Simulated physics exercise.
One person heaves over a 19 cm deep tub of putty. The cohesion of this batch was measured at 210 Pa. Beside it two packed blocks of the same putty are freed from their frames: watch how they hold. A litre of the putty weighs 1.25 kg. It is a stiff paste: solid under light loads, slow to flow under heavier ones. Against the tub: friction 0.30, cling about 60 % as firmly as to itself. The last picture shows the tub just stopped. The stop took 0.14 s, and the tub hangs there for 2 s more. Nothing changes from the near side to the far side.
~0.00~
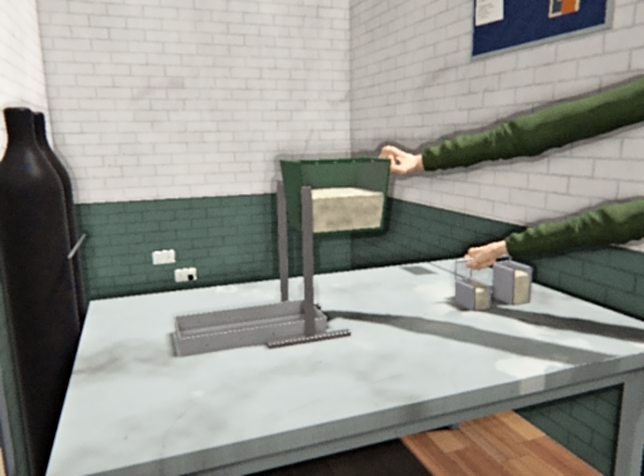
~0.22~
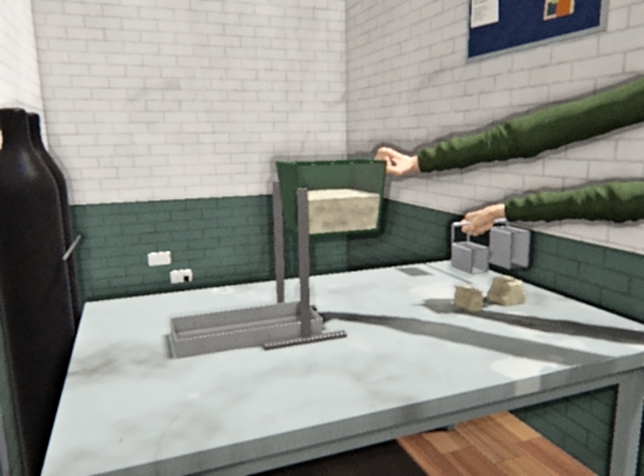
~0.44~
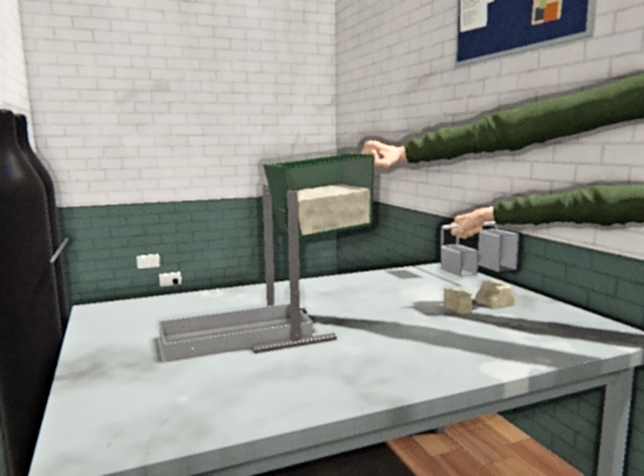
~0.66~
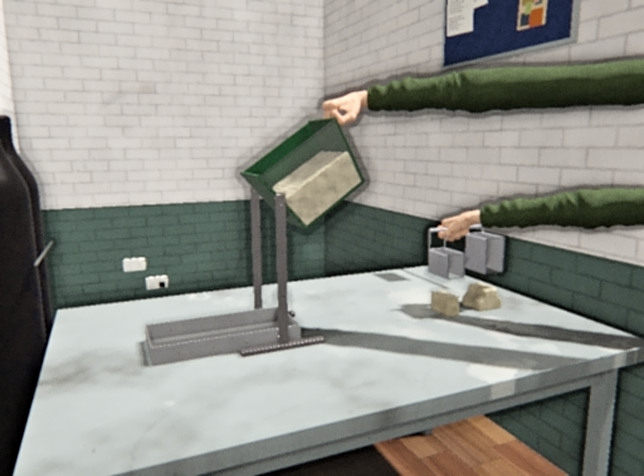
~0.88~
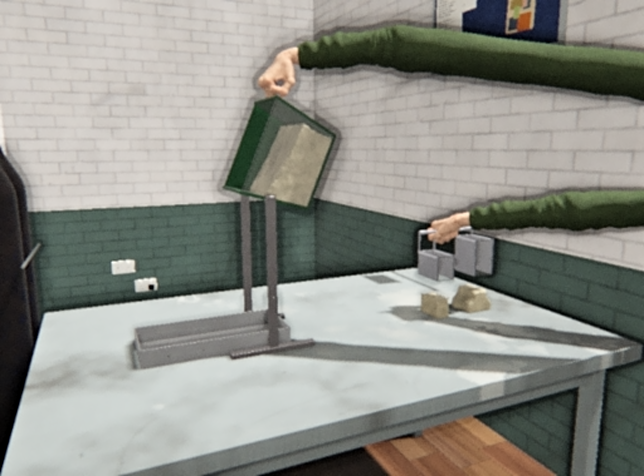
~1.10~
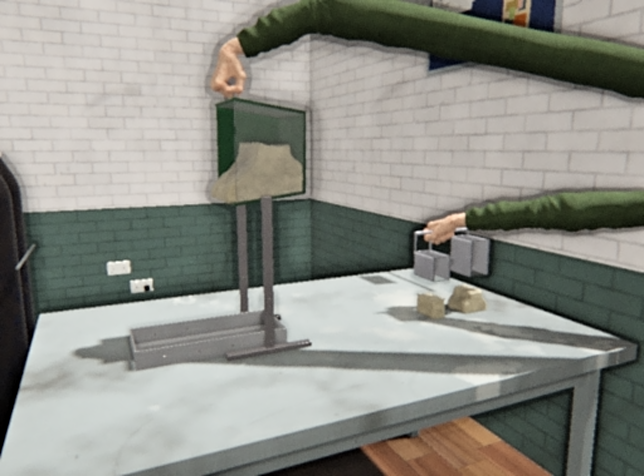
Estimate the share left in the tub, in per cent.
It comes to some 41 %.
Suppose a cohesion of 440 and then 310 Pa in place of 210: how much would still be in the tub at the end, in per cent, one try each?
In turn about 55 %, 50 %.
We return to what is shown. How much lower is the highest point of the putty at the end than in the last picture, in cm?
Some 8 cm.
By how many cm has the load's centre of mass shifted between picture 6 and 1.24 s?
Some 7 cm.
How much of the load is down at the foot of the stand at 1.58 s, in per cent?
Some 45 per cent.
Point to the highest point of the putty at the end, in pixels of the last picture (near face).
At about (280, 176).
After 1.24 s, the tub is at 89 degrees and holds 70 %.
After 1.41 s, the tub is at 89 degrees and holds 47 %.
After 1.58 s, the tub is at 89 degrees and holds 42 %.
After 1.75 s, the tub is at 89 degrees and holds 41 %.
After 3.10 s, the tub is at 89 degrees and holds 41 %.
